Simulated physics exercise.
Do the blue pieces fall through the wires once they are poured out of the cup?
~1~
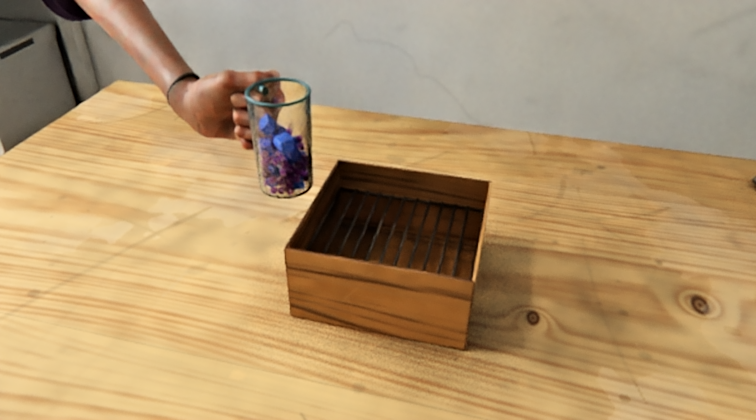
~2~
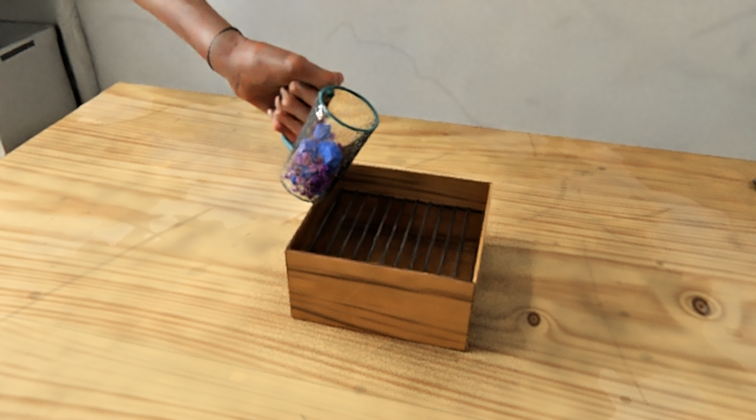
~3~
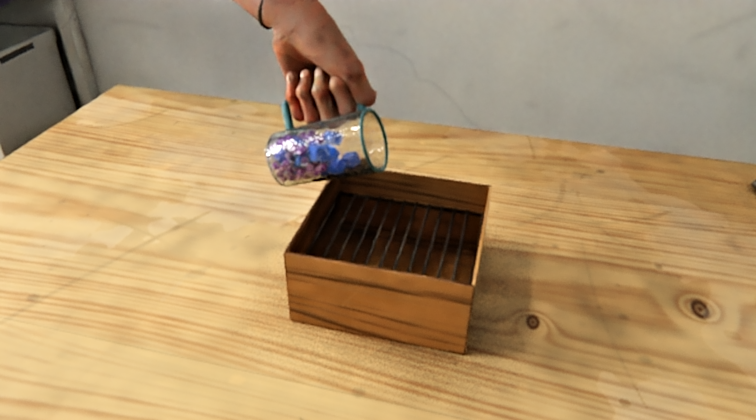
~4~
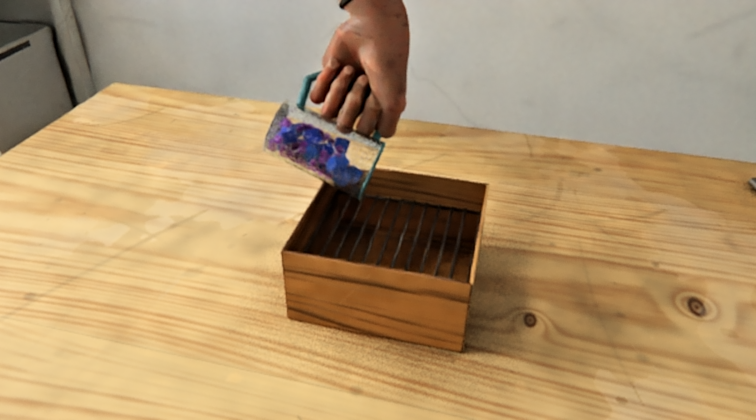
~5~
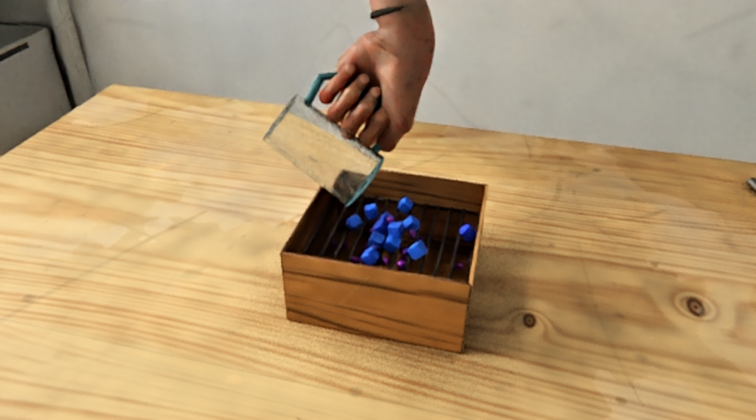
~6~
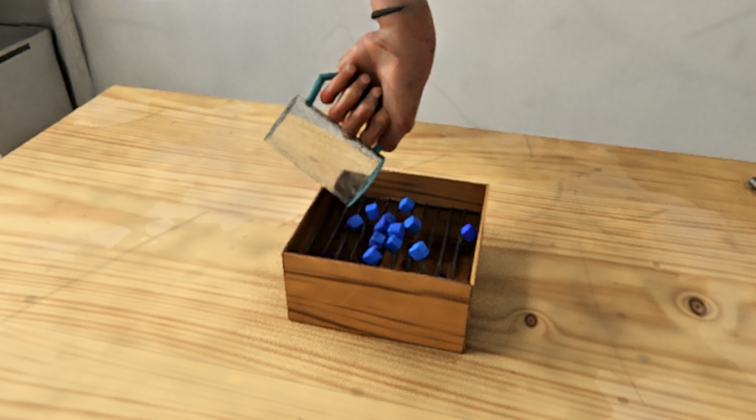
No, the blue pieces are all caught on top of the wires, while nearly all of the purple ones end up below.
To begin with, a hand holds a clear cup of purple and blue pieces upright beside a wooden box with wires across it, standing on a wooden table. The hand carries the cup to the right and tilts it until it lies on its side above the box, with the pieces still inside. It tips the cup further, mouth down, and the pieces tumble out onto the wires. The purple ones slip down between the wires, nearly all of them dropping out of sight. The blue ones stay scattered on top, beneath the emptied cup still held over the box.
